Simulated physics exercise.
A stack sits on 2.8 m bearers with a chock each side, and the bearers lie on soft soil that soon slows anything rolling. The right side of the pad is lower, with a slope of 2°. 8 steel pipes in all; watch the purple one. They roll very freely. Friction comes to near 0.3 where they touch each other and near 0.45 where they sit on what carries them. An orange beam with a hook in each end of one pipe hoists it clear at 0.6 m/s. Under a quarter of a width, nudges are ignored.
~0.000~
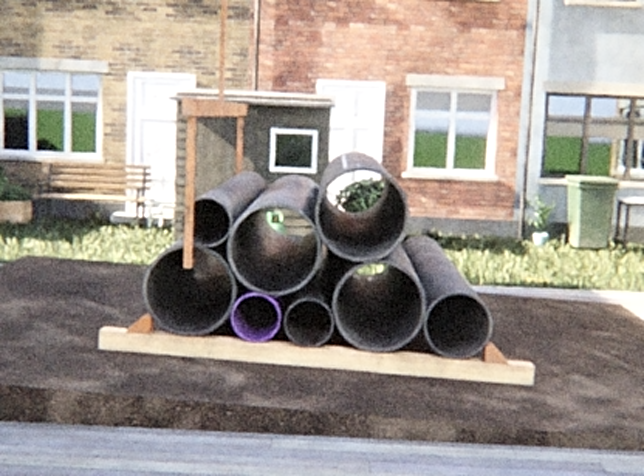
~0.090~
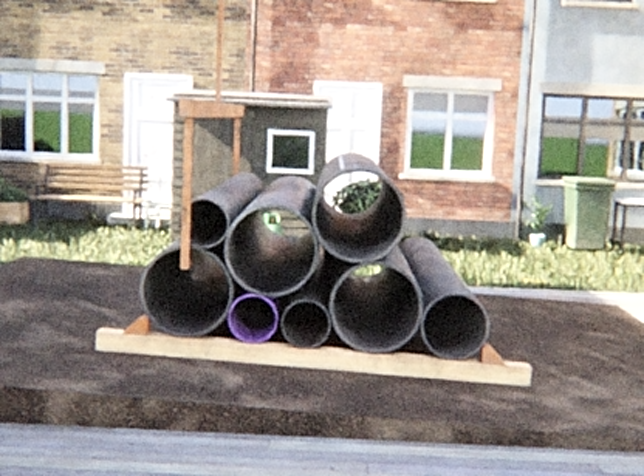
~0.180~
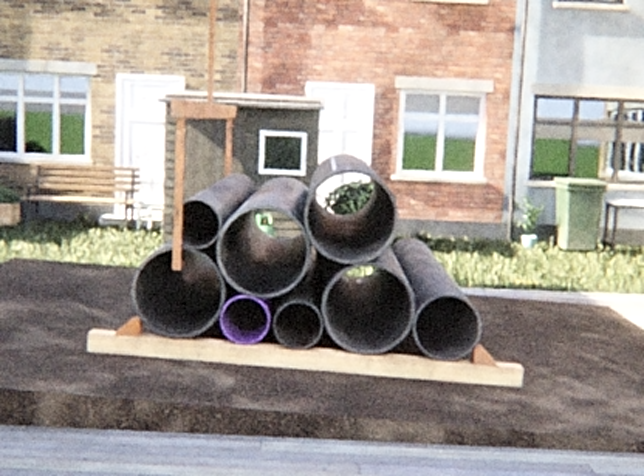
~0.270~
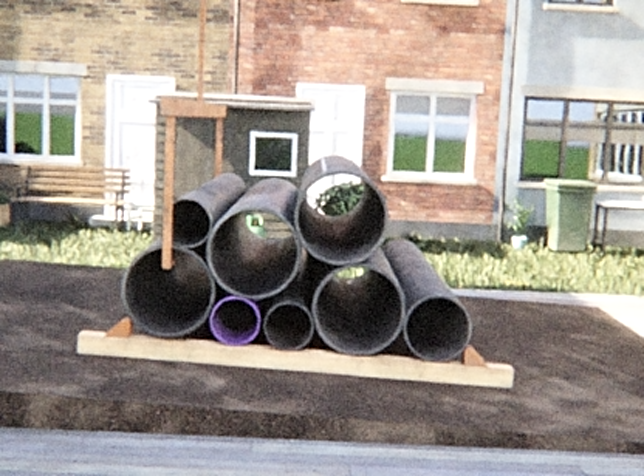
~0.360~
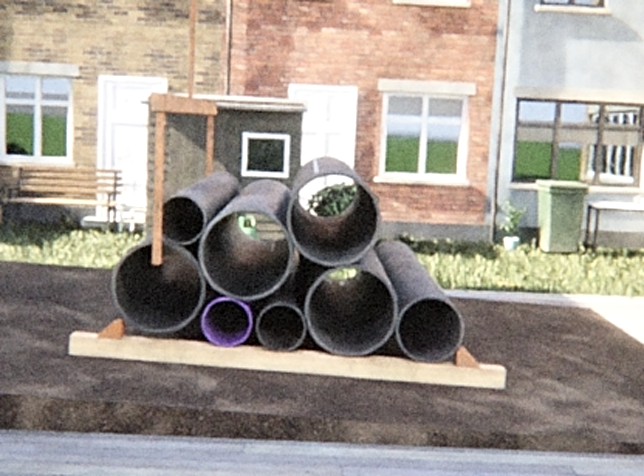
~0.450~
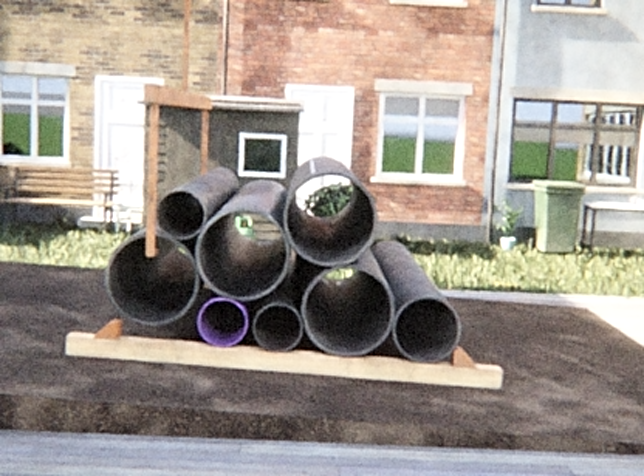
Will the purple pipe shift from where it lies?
Pretty sure it winds up away from its original spot.
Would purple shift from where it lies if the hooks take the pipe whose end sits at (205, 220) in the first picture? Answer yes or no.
With that change, purple: It does not happen.
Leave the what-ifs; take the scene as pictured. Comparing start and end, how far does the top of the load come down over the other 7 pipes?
Roughly 5 cm.
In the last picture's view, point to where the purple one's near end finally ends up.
(143, 317), roughly.
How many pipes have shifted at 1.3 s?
At that point, 2.
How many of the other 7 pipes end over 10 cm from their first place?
4.
Then, 0.7 s in, purple is 3 cm further left; 1 other dislodged.
Then, 0.9 s in, still the same for purple; 1 other dislodged.
Then, 1.1 s in, purple is 8 cm further left; 1 other dislodged.
Then, 1.3 s in, purple is 12 cm further left; 2 others dislodged.
In the end (2.4 s), purple is 52 cm further left and 2 cm higher; 4 others dislodged.
